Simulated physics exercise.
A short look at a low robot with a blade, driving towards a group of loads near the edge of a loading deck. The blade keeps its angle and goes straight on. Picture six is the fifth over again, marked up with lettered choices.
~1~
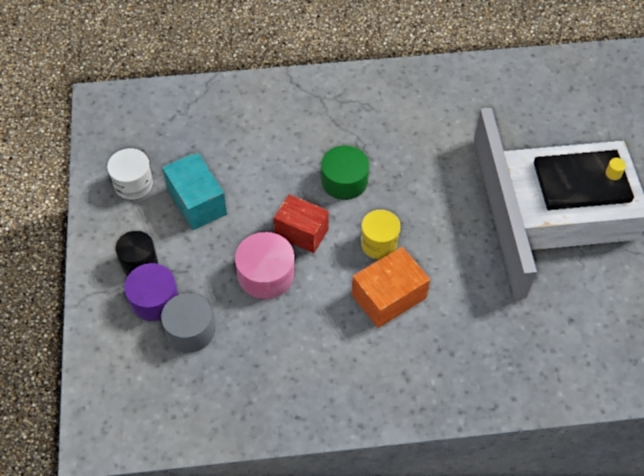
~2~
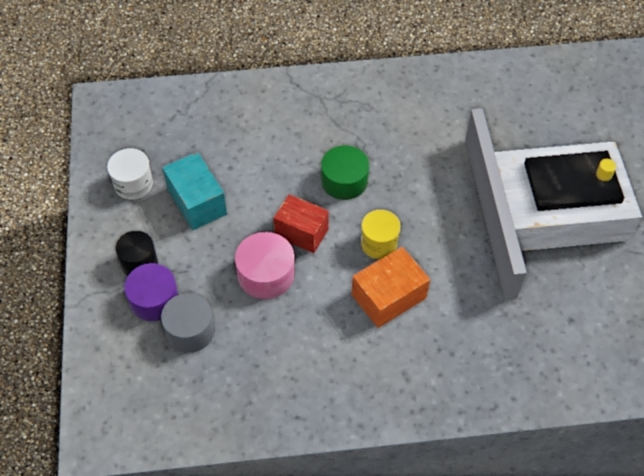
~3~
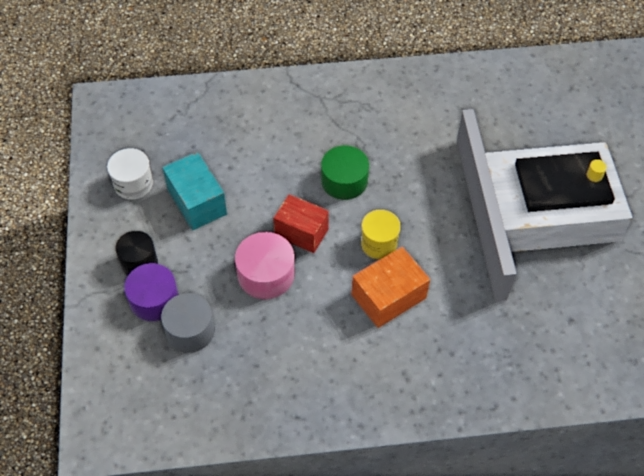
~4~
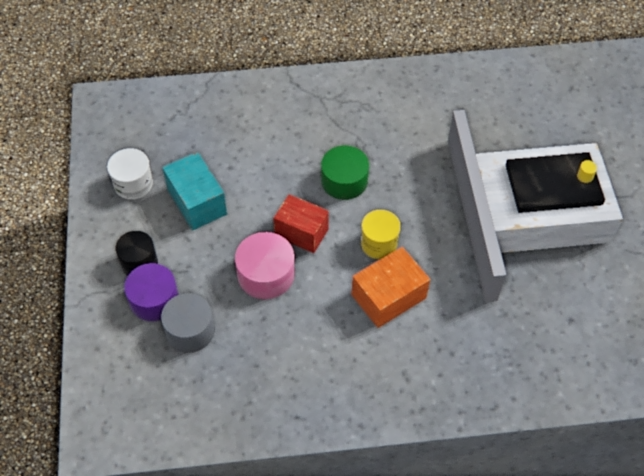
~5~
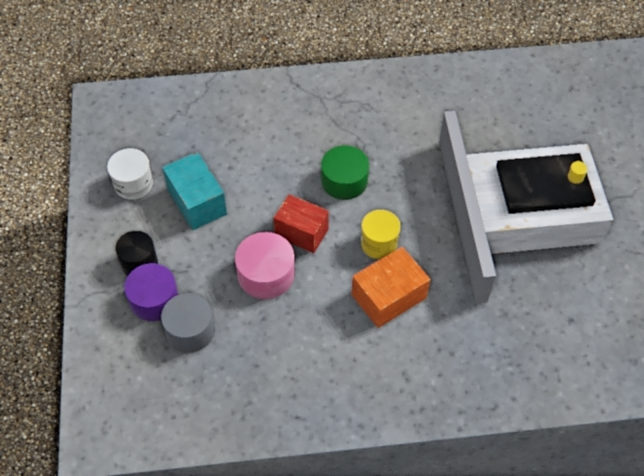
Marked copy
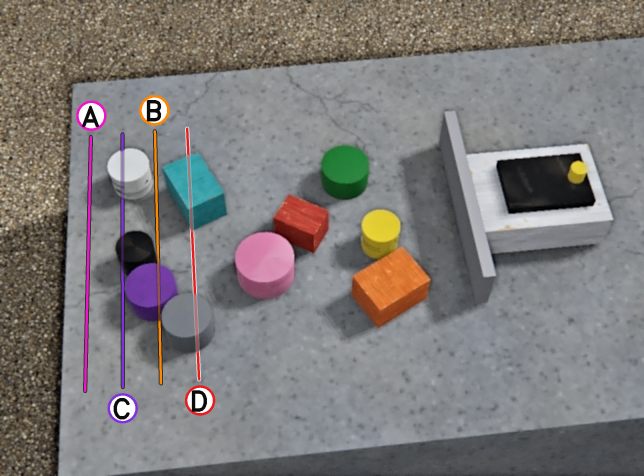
In the video, a low white robot with a wide grey blade moves slowly leftward a short distance across a grey surface, towards a group of colourful canisters, pails and crates, which stay still and untouched.
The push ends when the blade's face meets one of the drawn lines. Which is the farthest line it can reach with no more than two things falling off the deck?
No third one falls up to B.
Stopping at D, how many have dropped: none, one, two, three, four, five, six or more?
By then, none.
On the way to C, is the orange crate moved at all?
By then, yes.
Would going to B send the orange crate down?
No.
On the marked copy, A at (88, 253); B at (158, 247); C at (123, 250); D at (193, 243).
Taking B. A third of the way, robot (428, 193); orange crate (330, 286); green canister (319, 175).
Two thirds of the way, robot (316, 203); black canister (131, 254); purple canister (141, 292).
When it is over, robot (229, 211); black canister over the edge; purple canister (69, 303); one fallen.
As for the rest, A drops nine; C drops five; D is within the limit but short.
